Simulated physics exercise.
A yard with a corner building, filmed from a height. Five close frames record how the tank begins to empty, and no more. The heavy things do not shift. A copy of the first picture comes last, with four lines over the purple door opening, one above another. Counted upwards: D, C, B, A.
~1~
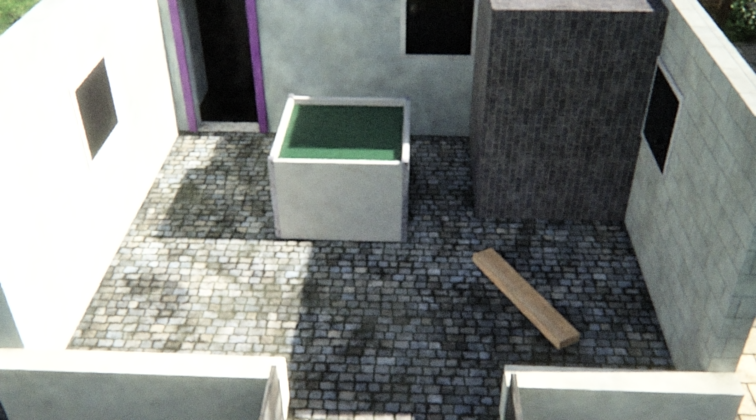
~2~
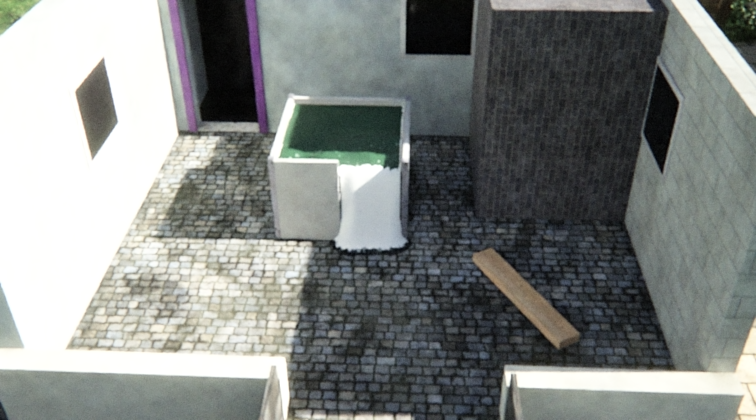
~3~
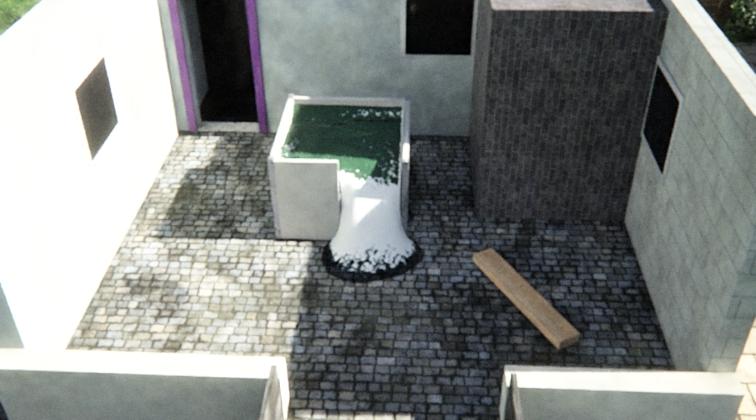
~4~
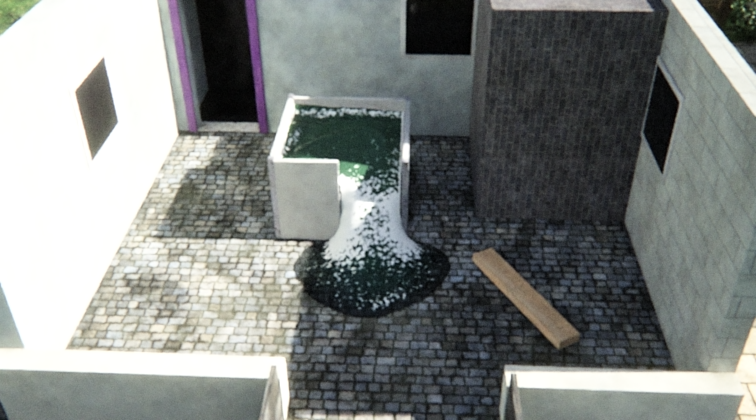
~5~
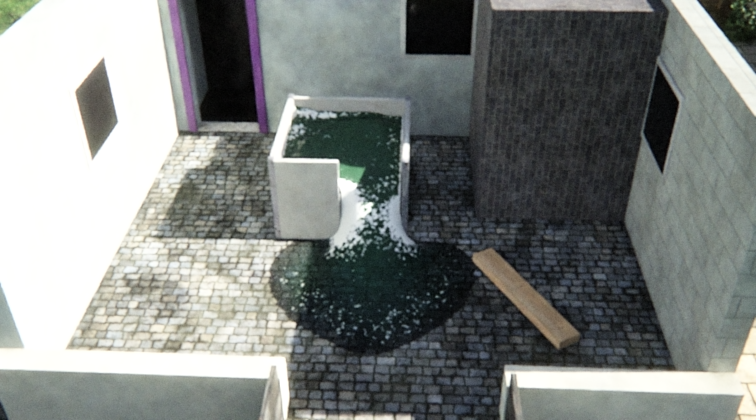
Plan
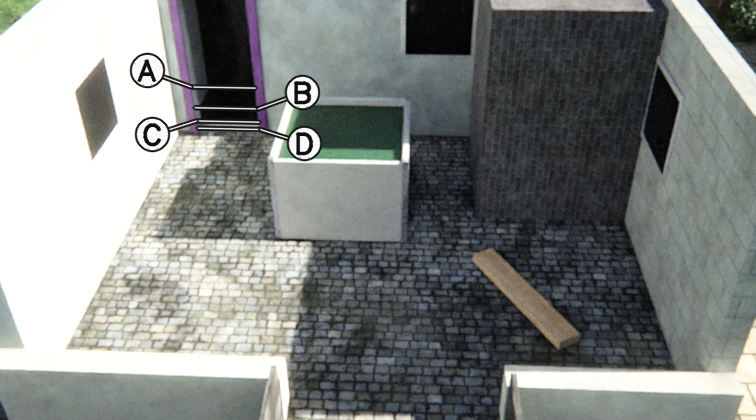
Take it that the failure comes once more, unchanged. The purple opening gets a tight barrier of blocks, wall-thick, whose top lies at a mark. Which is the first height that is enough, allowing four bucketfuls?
D.
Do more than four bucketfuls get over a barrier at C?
No, not at all.
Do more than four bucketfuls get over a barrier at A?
No.
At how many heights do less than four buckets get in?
All of them.
On the marked copy, A at (223, 87); B at (226, 108); C at (228, 121); D at (228, 128); from the bottom up D, C, B, A.
Choosing A, nothing gets over.
Choosing B, nothing gets over.
Choosing C, nothing gets over.
Choosing D, a splash gets over, under a bucket.
